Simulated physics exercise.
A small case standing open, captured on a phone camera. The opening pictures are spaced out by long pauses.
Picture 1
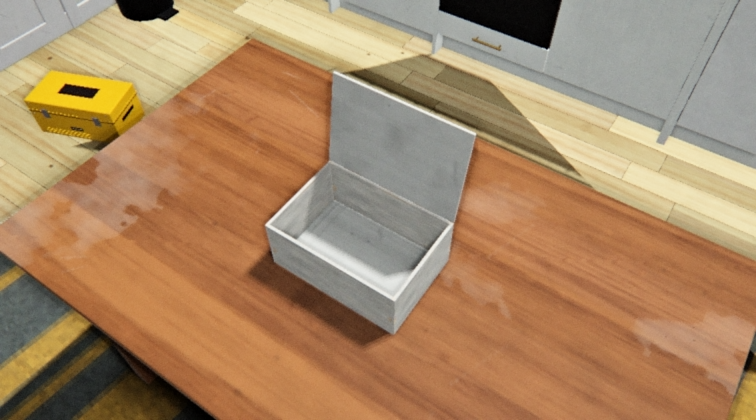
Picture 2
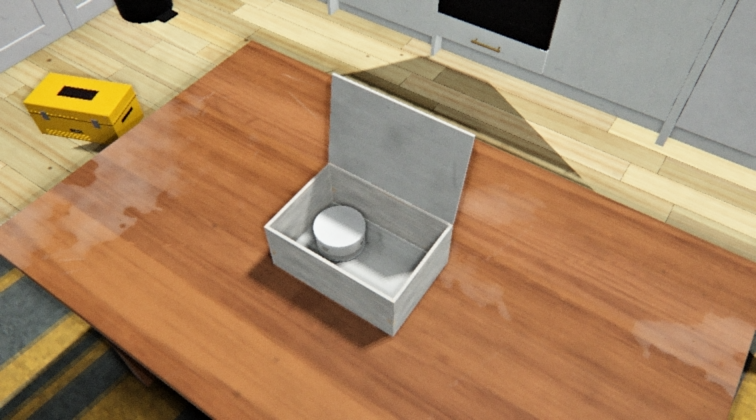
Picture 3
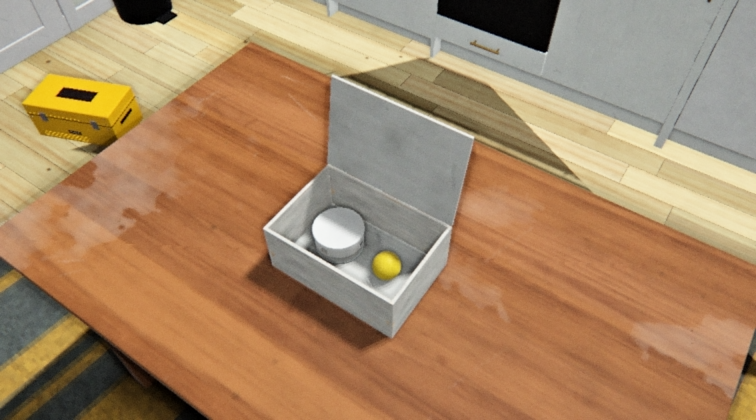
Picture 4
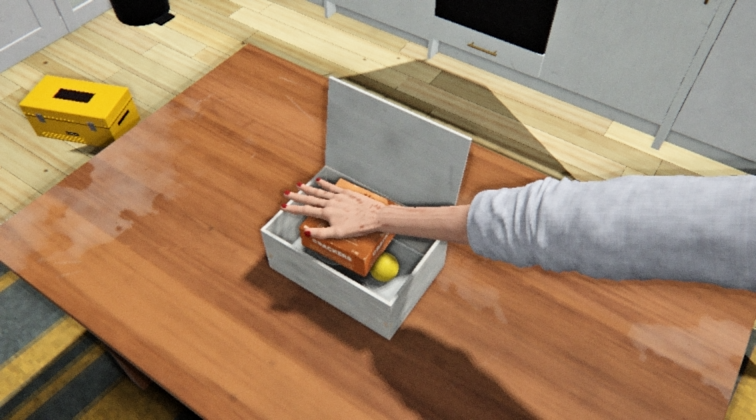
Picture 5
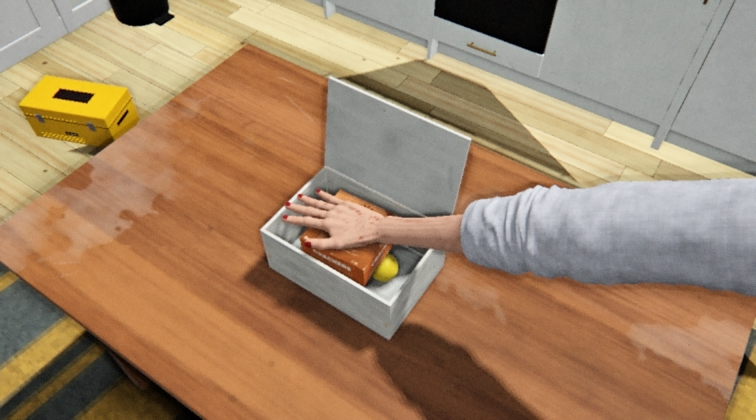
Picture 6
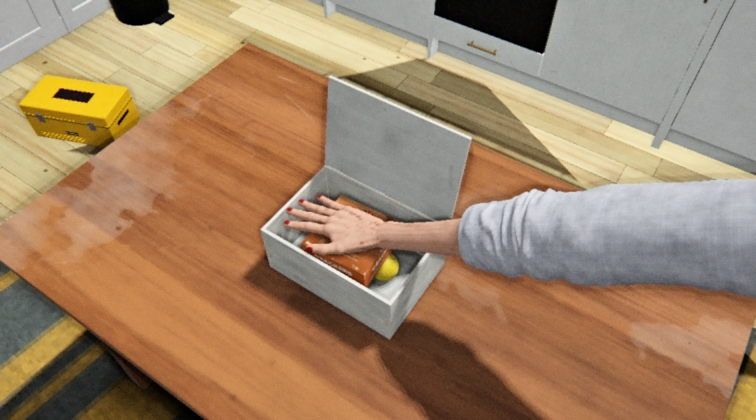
At first, a small pale case stands open and empty on a wooden table; then a round whitish object appears inside, followed by a yellow lemon beside it. A hand reaches in from the right, pressing an orange packet down slightly into the case over the round object, and stays on top.
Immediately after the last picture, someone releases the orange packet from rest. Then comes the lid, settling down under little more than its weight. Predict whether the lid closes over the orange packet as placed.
It closes.
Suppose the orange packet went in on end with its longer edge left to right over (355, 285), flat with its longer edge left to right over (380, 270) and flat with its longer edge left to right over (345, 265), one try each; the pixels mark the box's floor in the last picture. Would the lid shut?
First try: A gap remains; second try: No gap; third try: No gap.
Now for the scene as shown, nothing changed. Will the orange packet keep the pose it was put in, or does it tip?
The orange packet stays as it was set.
Then, 1.40 s past the last view, lid 74° above the rim.
Then, 1.80 s past the last view, lid 34° above the rim.
Finally, lid shut; all 3 still in place. Final places as the last picture's camera would see them, orange packet near (355, 244).
